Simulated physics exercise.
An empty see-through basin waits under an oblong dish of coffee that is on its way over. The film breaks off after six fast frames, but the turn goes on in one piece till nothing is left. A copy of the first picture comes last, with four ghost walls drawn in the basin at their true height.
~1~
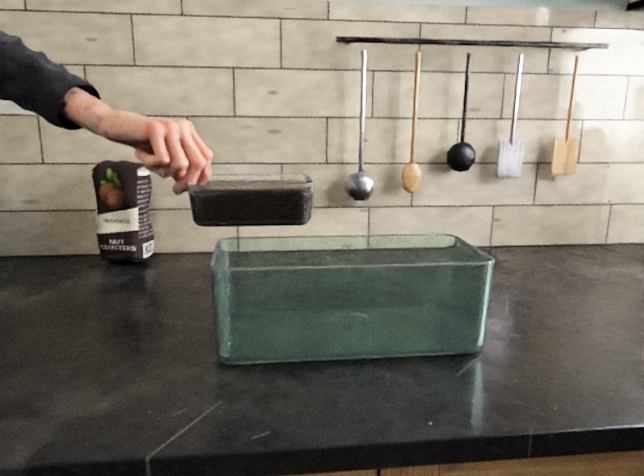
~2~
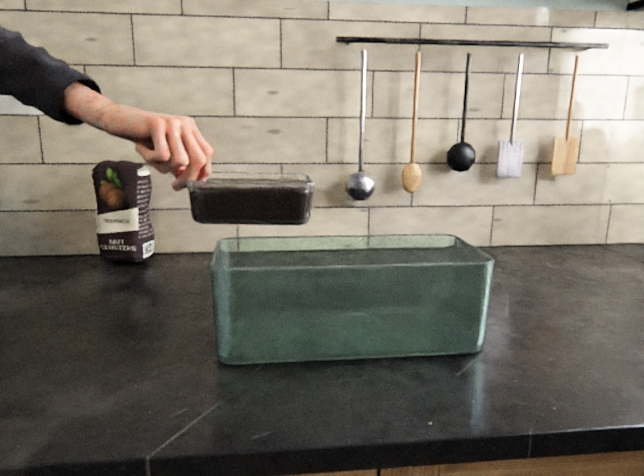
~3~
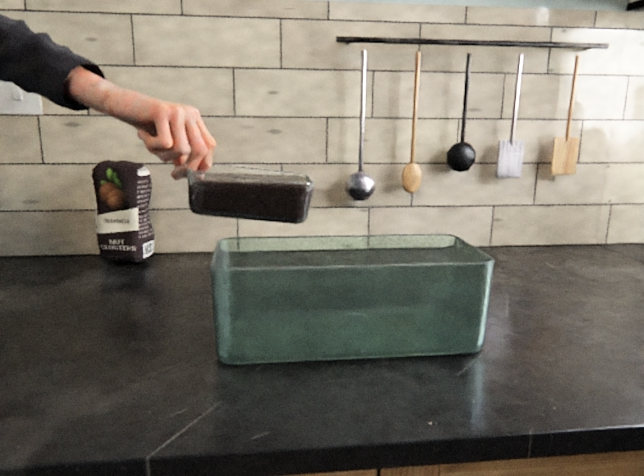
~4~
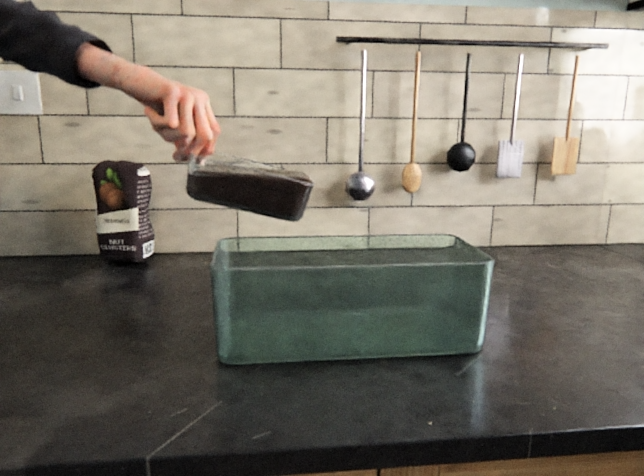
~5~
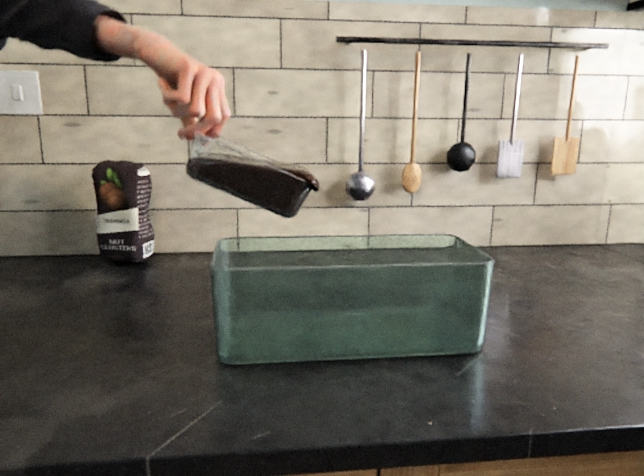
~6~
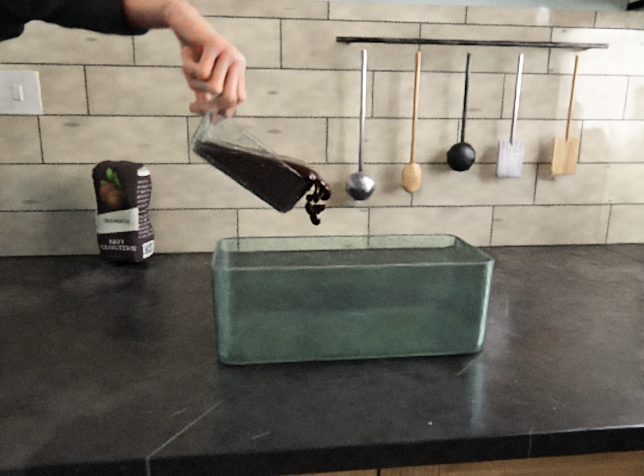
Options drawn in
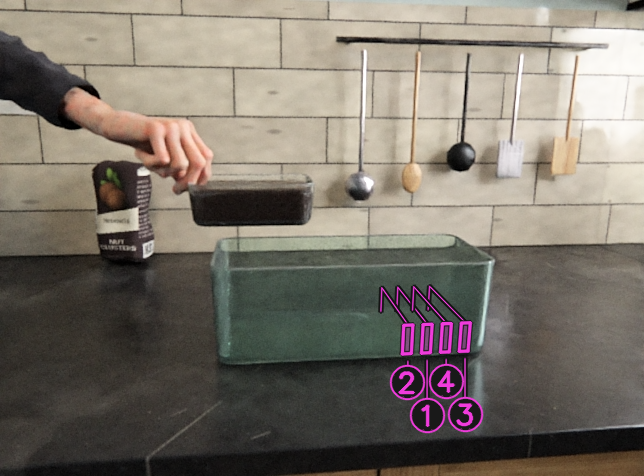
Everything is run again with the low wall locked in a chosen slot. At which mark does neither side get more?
Take 2.
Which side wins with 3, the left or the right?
More ends on the left.
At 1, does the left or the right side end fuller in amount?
The left side.
On the marked copy, 1 at (427, 359); 2 at (407, 360); 3 at (464, 358); 4 at (446, 359).
Choosing 1, about 77 % ends left of the wall and 19 % right of it; 4 % is lost outside.
Choosing 2, about 51 % ends left of the wall and 46 % right of it; 3 % is lost outside.
Choosing 3, about 85 % ends left of the wall and 11 % right of it; 3 % is lost outside.
Choosing 4, about 87 % ends left of the wall and 10 % right of it; 3 % is lost outside.
